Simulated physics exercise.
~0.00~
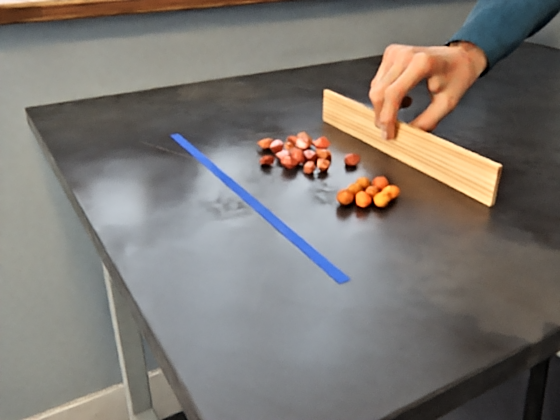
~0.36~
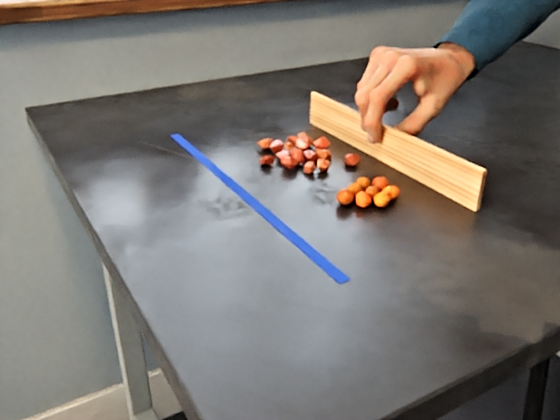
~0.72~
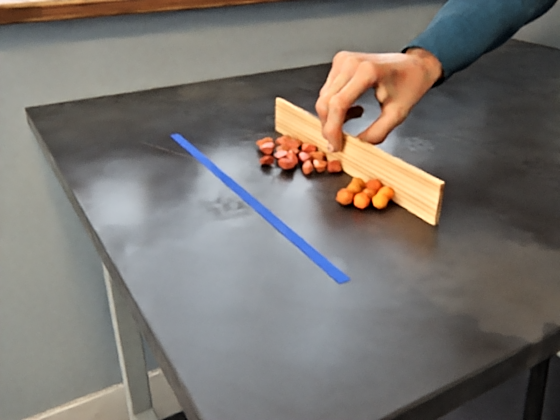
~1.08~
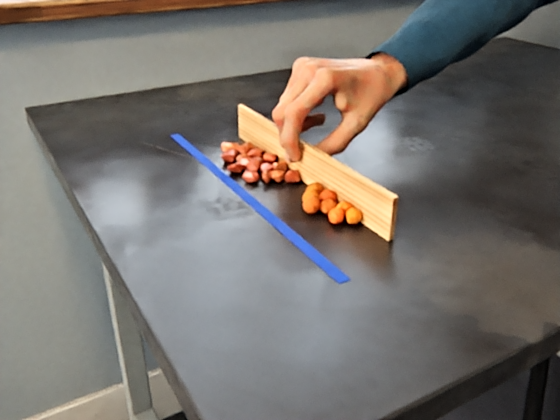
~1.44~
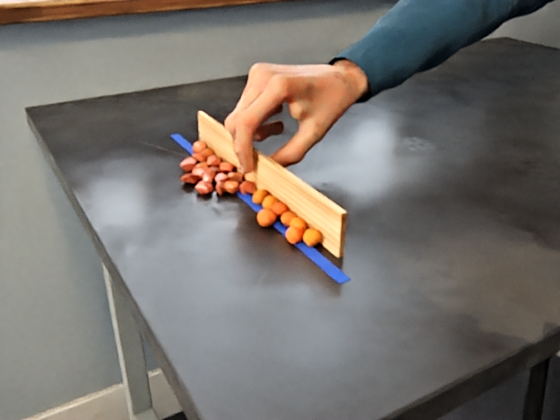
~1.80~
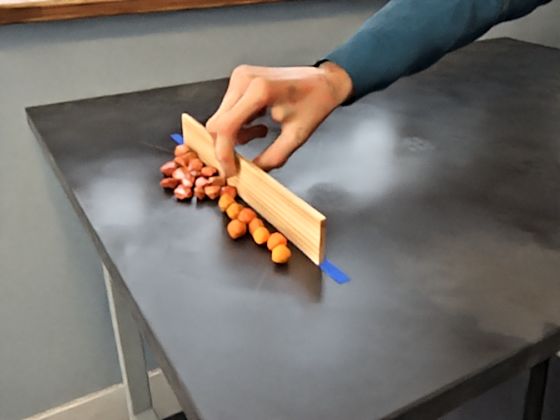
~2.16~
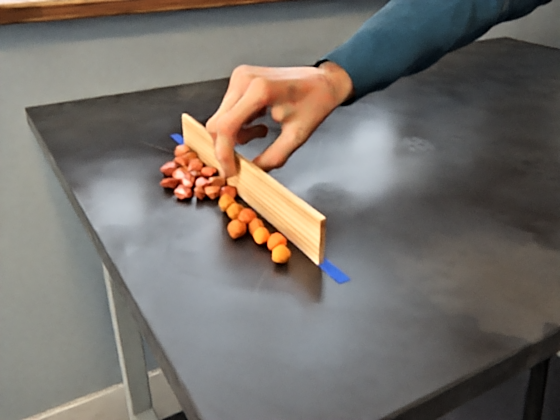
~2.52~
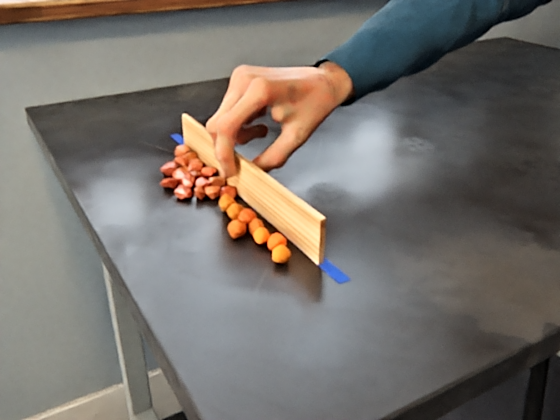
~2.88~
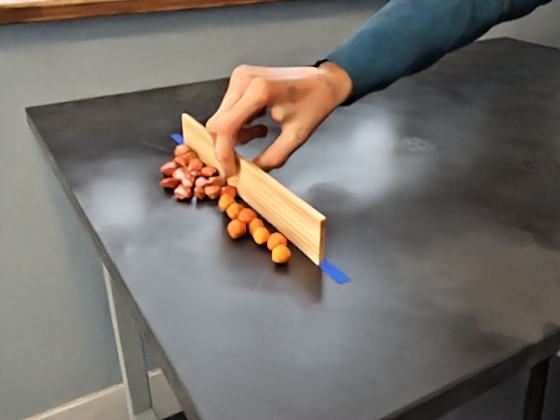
A strip of wood, held upright by a hand, slid left across a dark table, pushing a reddish batch and an orange batch of small round things ahead of it, then stopped at the blue tape with both batches still on the table.
